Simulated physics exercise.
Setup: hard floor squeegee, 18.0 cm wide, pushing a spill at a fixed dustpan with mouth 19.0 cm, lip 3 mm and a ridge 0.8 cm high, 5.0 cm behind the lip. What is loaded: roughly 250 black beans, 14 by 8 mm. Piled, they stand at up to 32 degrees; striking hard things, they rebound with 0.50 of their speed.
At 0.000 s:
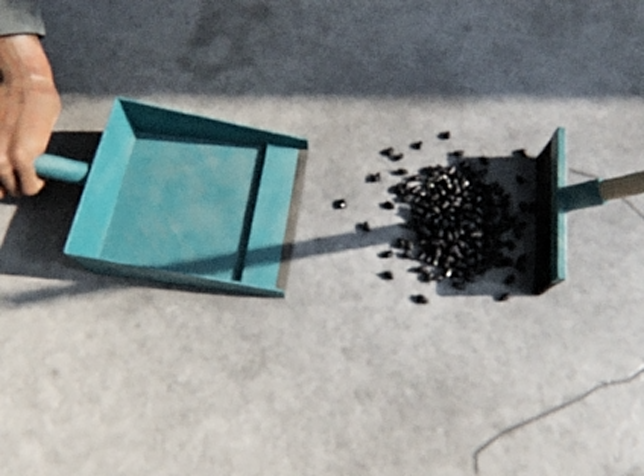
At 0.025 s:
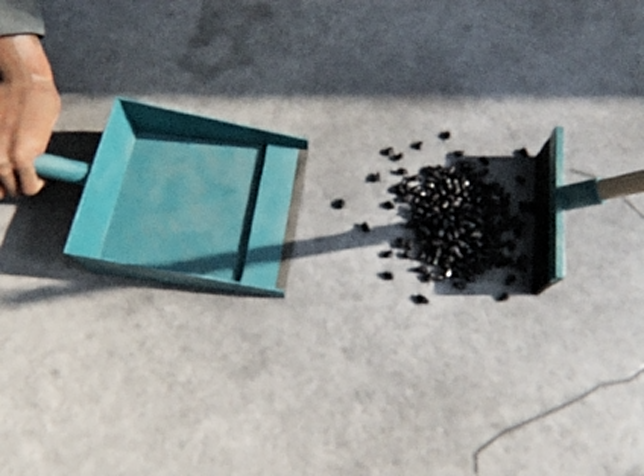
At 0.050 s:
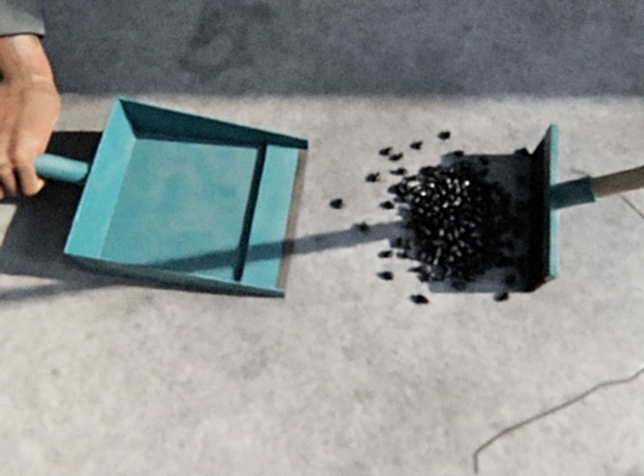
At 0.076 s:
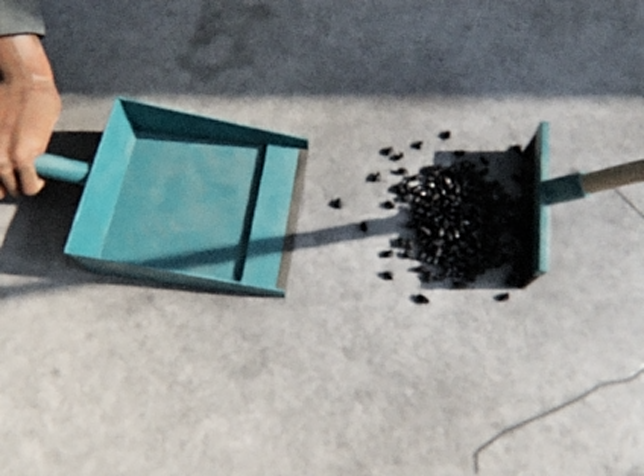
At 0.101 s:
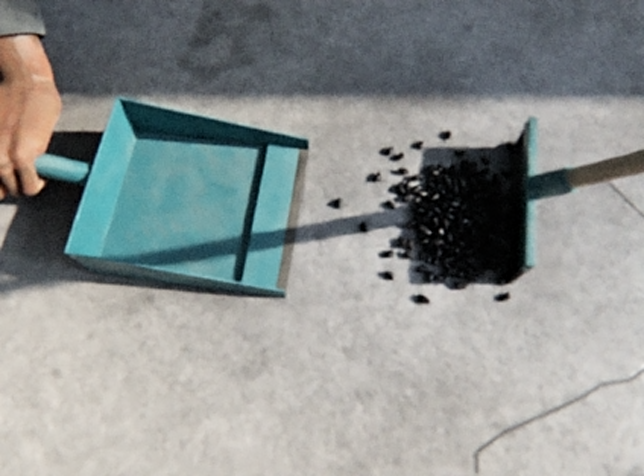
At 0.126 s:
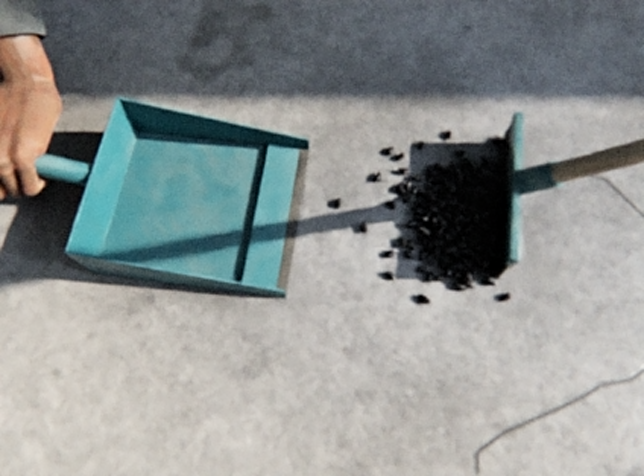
On a sunlit grey floor, a hand held a teal dustpan still on the left while a matching wooden-handled blade slid left from the right, pressing into a loose heap of small black beans.
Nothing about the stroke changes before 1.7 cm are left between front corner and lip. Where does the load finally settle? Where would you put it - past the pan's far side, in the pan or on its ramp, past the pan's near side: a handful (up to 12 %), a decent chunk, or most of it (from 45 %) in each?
I'd say far side: A decent chunk, pan: A decent chunk, near side: A handful.
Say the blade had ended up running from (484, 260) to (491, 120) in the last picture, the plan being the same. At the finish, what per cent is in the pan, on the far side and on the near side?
That ends as pan 50, far 25, and near 5.
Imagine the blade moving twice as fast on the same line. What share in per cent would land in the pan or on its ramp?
Near 40 %.
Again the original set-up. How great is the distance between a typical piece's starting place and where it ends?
I'd say close to 22 cm.
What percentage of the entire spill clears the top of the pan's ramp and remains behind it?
Around 10 percent.
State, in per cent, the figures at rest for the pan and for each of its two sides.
Far side 30 %, pan 30 %, near side 0 %.
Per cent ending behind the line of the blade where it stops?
Roughly 25 in a hundred.
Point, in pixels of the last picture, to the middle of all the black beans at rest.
Centre at rest, approx.: (294, 178) px.
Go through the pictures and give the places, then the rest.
In the first picture, blade from (557, 279) to (557, 136), moved 0.0 cm, 0 of the pieces shifted so far; middle of the pieces at (456, 220); pan at (190, 207).
In the second picture, blade from (555, 278) to (556, 135), moved 0.2 cm, 0 of the pieces shifted so far; middle of the pieces at (456, 220).
In the third picture, blade from (550, 275) to (551, 133), moved 0.8 cm, 2 of the pieces shifted so far; middle of the pieces at (456, 220).
In the fourth picture, blade from (540, 271) to (542, 130), moved 1.9 cm, 9 of the pieces shifted so far; middle of the pieces at (456, 220).
In the fifth picture, blade from (526, 266) to (530, 125), moved 3.3 cm, 44 of the pieces shifted so far; middle of the pieces at (456, 220).
In the sixth picture, blade from (511, 260) to (516, 121), moved 4.9 cm, 121 of the pieces shifted so far; middle of the pieces at (454, 219); pan at (191, 207). Its pace works out near 0.65 m/s, heading 16 degrees away from the viewer's side.
After 0.30 s, middle of the blade 13 cm from the lip; 0 % over the lip, far side 15 %, near side 0 %.
After 0.42 s, middle of the blade 5 cm from the lip; 0 % over the lip, far side 25 %, near side 0 %.
After 0.67 s, middle of the blade 2 cm from the lip; 30 % over the lip, far side 30 %, near side 0 %.
In the end, at 2.3 s, far side 30 %, pan 30 %, near side 0 %, in front of the lip or behind the blade 40 %.
